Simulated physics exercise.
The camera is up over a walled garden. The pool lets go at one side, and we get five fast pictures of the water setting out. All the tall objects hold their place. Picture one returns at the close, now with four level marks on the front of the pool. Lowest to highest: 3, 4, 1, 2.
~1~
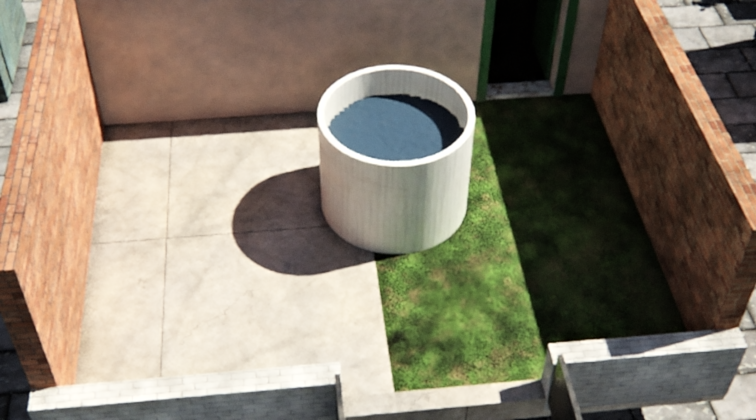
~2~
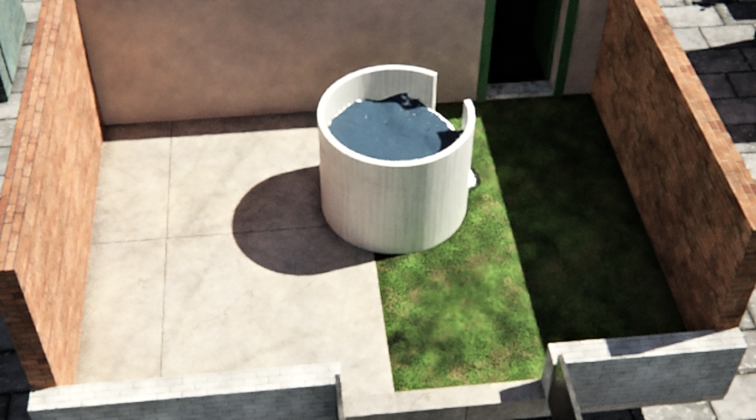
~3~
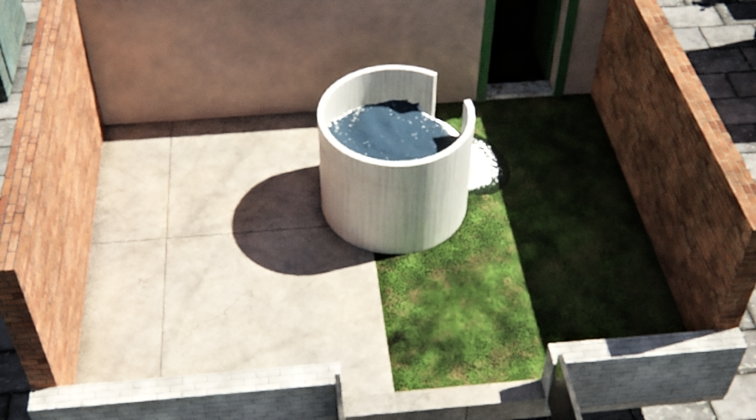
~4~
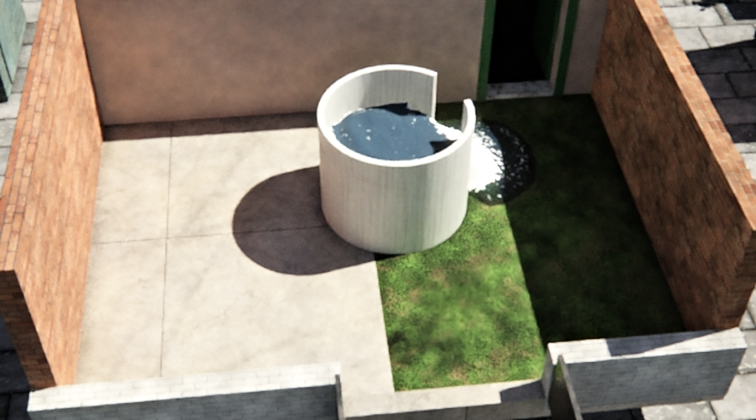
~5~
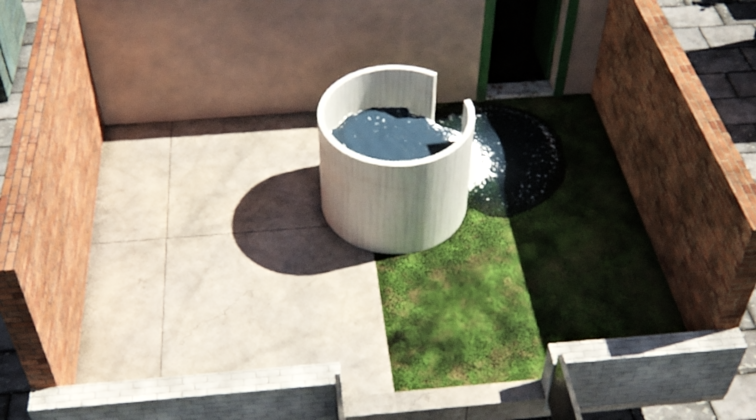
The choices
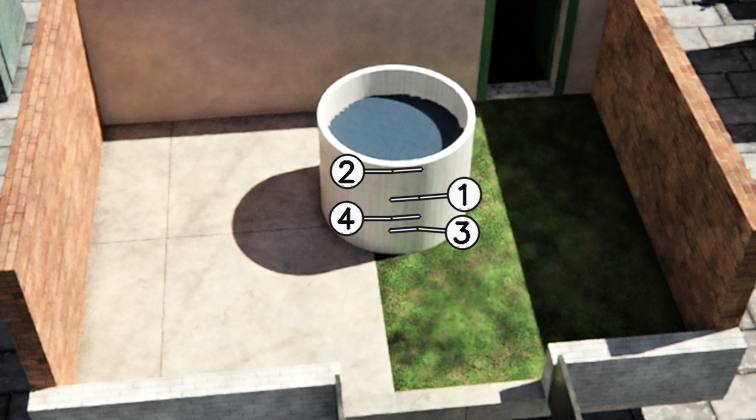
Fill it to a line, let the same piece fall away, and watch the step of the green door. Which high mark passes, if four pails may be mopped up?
Choose 3.
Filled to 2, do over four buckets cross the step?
Yes, it does.
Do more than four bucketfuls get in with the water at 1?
Yes, it does.
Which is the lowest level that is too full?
That is level 4.
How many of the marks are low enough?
One.
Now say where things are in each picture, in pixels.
In the first picture, water in the pool at rest, its middle at (396, 137); foot of the green doorway at (519, 98); open gate at (445, 350).
In the second picture, front seen at (475, 179), 1 % of the ground wet.
In the third picture, front seen at (481, 142), 3 % of the ground wet.
In the fourth picture, front seen at (511, 132), 5 % of the ground wet.
In the fifth picture, front seen at (535, 118), 10 % of the ground wet.
On the marked copy, 1 at (405, 198); 2 at (406, 170); 3 at (404, 229); 4 at (404, 217); from the bottom up 3, 4, 1, 2.
With 1, dozens of bucketfuls pour in.
With 2, dozens of bucketfuls pour in.
With 3, a bucket or two gets in.
With 4, about 8 bucketfuls get in.
